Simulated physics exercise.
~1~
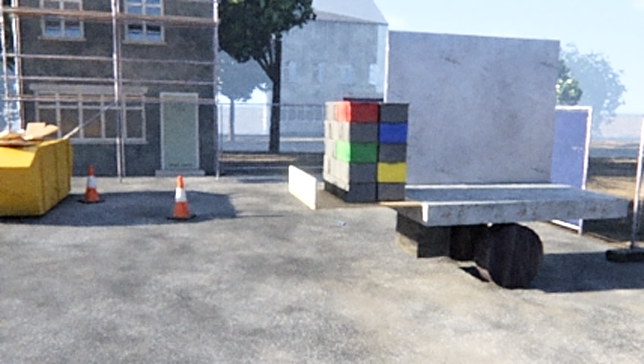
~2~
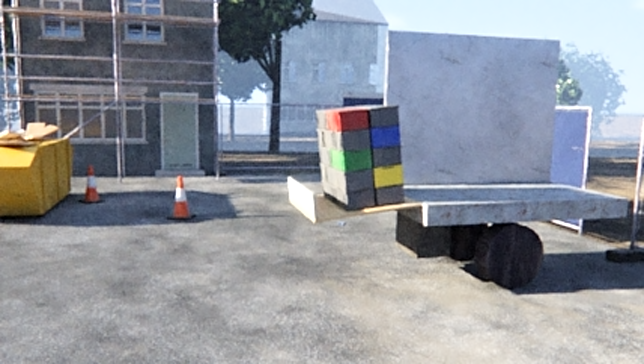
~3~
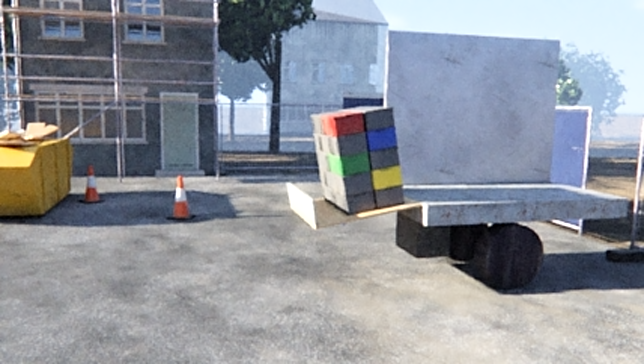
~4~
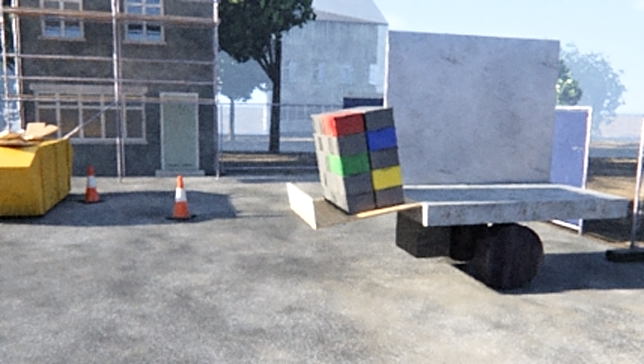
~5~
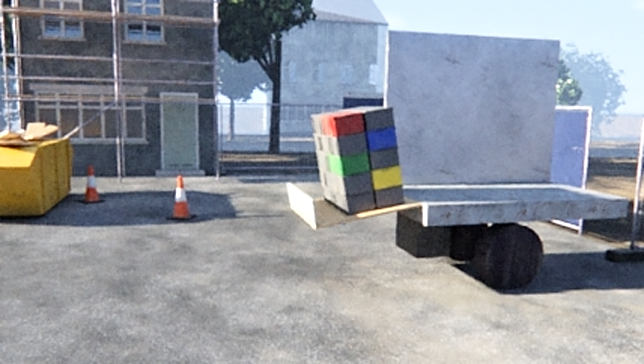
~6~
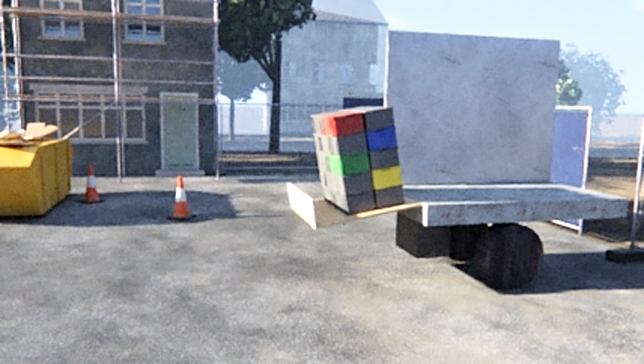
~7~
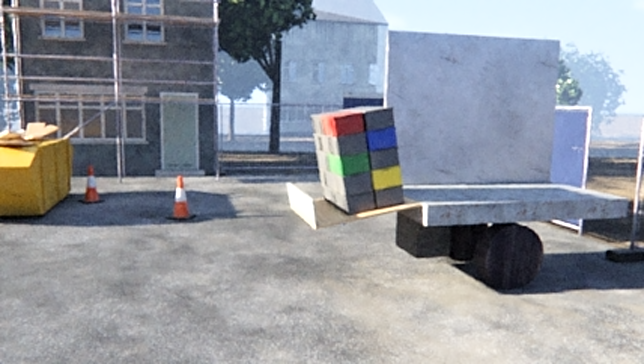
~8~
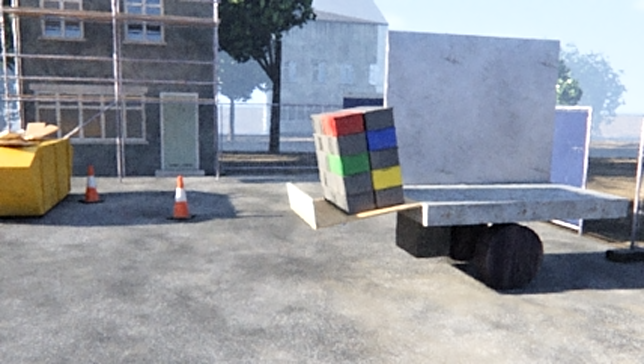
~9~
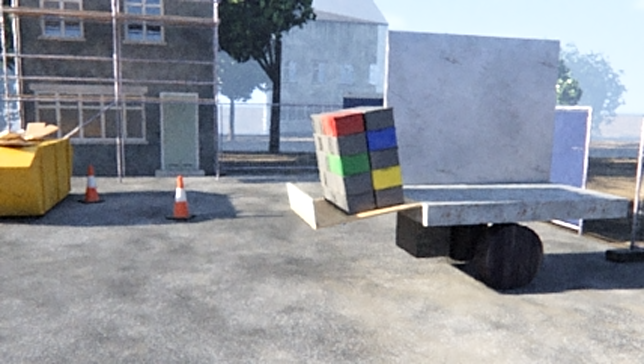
Building yard with a stack of dark and coloured boxes on a lorry's tail platform, tilting gently leftward and staying piled up.
